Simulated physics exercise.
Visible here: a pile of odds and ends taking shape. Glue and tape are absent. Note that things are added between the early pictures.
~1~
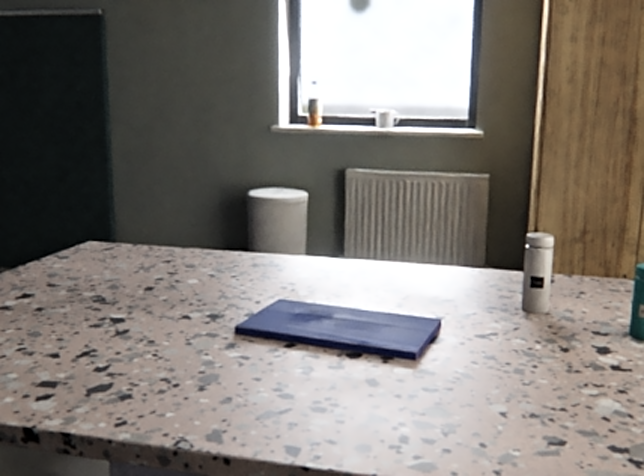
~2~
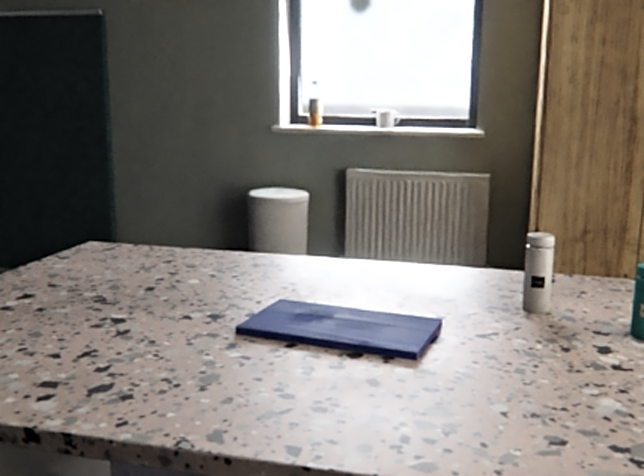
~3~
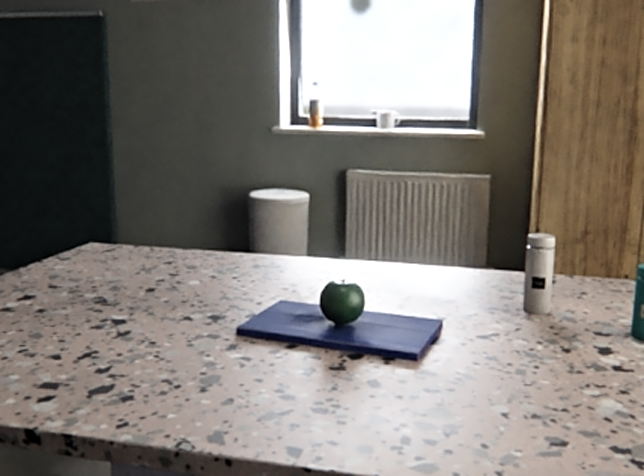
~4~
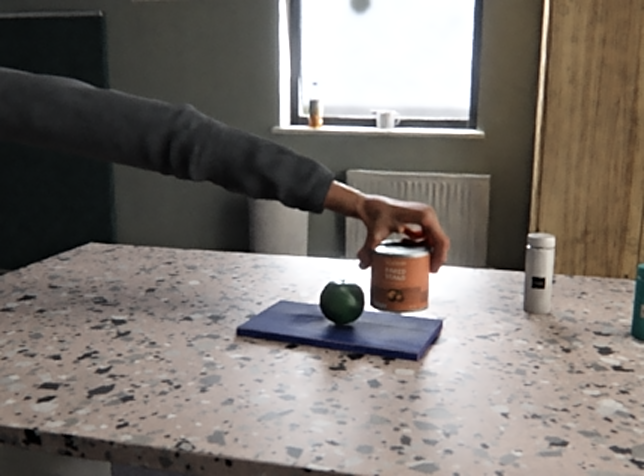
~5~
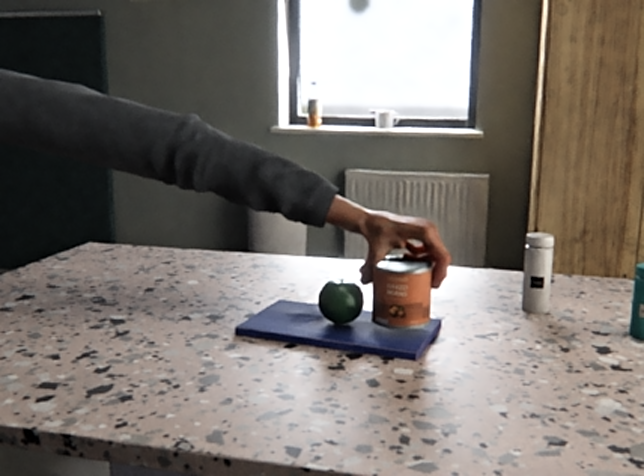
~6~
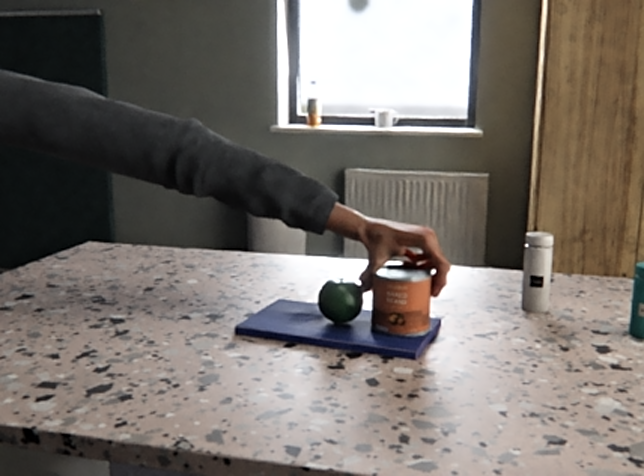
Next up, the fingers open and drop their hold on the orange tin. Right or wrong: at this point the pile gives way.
Wrong, it holds.
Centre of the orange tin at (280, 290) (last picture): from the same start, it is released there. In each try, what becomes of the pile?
The pile remains standing.
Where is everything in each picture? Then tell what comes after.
The last thing is not in view yet; white shaker (537, 273), in the first frame.
The last thing is not in view yet, in the second frame.
The last thing is not in view yet; white shaker (539, 273), in the third frame.
Coming down; orange tin (400, 276), in the fourth frame.
Coming down; orange tin (402, 292); white shaker (537, 273), in the fifth frame.
In place under the hand; orange tin (401, 299), in the sixth frame.
Then, 0.20 s after the last picture, nothing has stirred.
Then, 0.50 s after the last picture, orange tin resting near (401, 299).
At rest, all 5 in place. Seen from the same camera at the end, orange tin near (401, 299). The pile holds.
